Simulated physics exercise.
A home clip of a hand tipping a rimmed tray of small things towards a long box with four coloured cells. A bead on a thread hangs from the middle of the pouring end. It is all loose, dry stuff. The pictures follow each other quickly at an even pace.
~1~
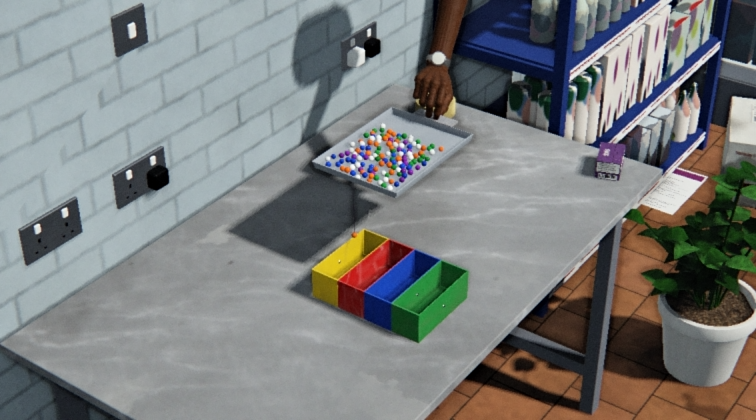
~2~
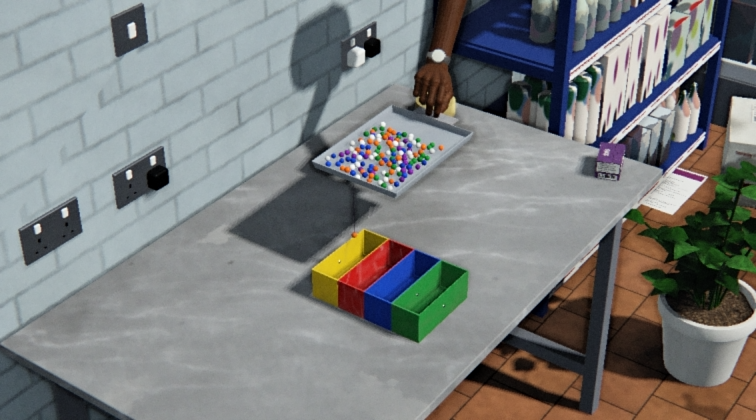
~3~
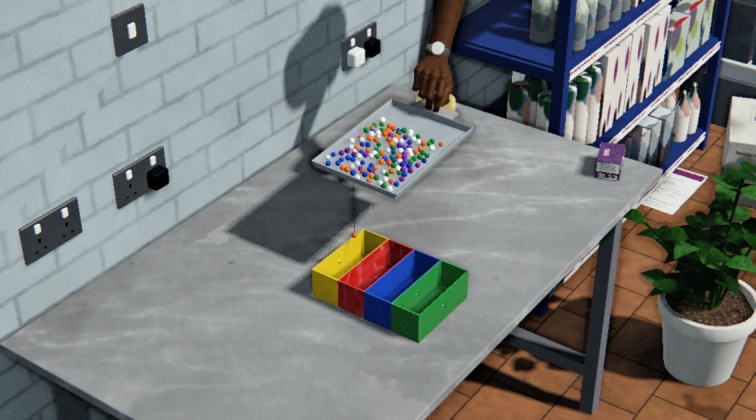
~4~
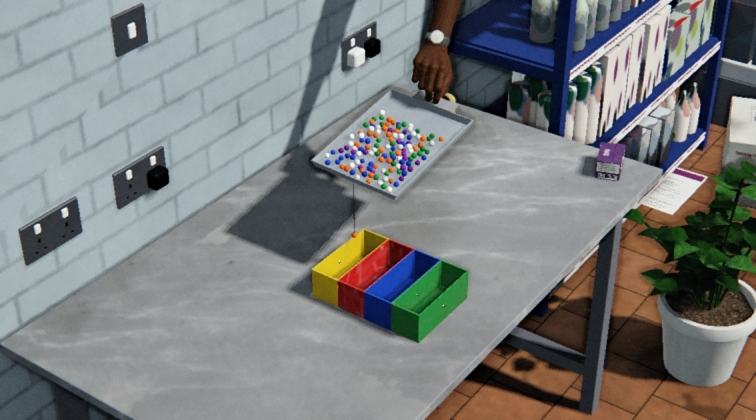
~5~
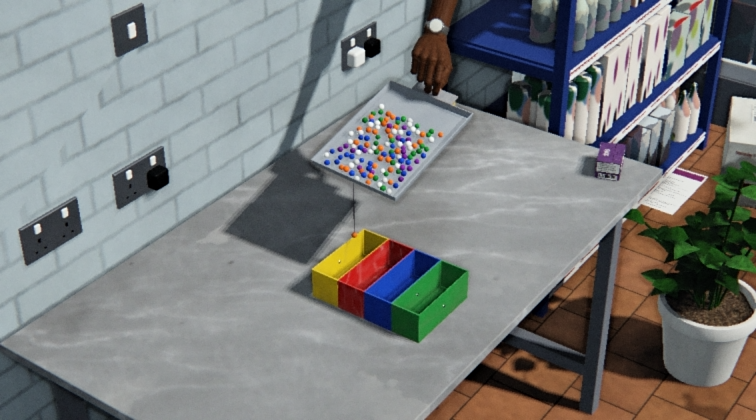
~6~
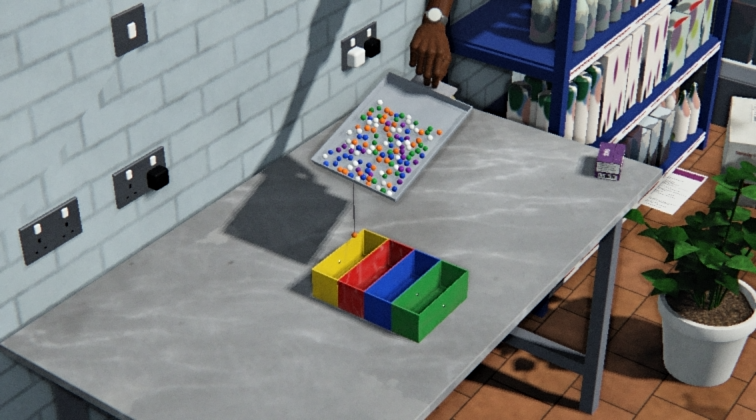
A dark-skinned hand wearing a pale watch grips the far edge of a grey rimmed tray on a grey marbled table, seen from above at an angle. Small multicoloured beads cover the tray, with a yellow, red, blue and green box nearer, wall sockets left, and shelves and a plant right. The hand steadily raises the tray's far end, the beads shifting slightly, while the camera stays still.
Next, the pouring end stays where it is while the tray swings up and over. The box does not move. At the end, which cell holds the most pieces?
The red cell gets the most.
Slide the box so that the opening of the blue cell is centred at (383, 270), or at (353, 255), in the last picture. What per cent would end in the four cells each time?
Near 90 % and 80 %.
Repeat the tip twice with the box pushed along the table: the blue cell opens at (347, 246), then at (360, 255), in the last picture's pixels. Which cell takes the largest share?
One: That green cell. Two: The green cell.
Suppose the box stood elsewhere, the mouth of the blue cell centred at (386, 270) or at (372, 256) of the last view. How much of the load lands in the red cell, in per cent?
About 30 and 10 per cent.
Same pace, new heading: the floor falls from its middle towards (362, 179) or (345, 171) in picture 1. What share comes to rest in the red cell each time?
Near 30 % and 0 %.
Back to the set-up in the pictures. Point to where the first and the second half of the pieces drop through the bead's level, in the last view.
The first part at (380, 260); the rest at (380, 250).
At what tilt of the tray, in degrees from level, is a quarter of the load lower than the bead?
At some 75 degrees.
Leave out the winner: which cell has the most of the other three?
In second place: Yellow.
Just after the last frame, tray tipped steeply; the larger part on the tray; just a few in the blue cell; just a few in the red cell; just a few in the yellow cell; about a tenth falling or outside the box.
A moment on, tray tipped past a quarter turn; just a few on the tray; roughly half in the red cell; roughly a quarter in the yellow cell; about a tenth in the blue cell; just a few in the green cell; roughly a quarter falling or outside the box.
Further on, tray tipped past a quarter turn; roughly half in the red cell; roughly a quarter in the yellow cell; about a tenth in the blue cell; just a few in the green cell; about a tenth falling or outside the box.
When it is over, tray tipped past a quarter turn; roughly half in the red cell; roughly a quarter in the yellow cell; about a tenth in the blue cell; just a few in the green cell; about a tenth outside the box.
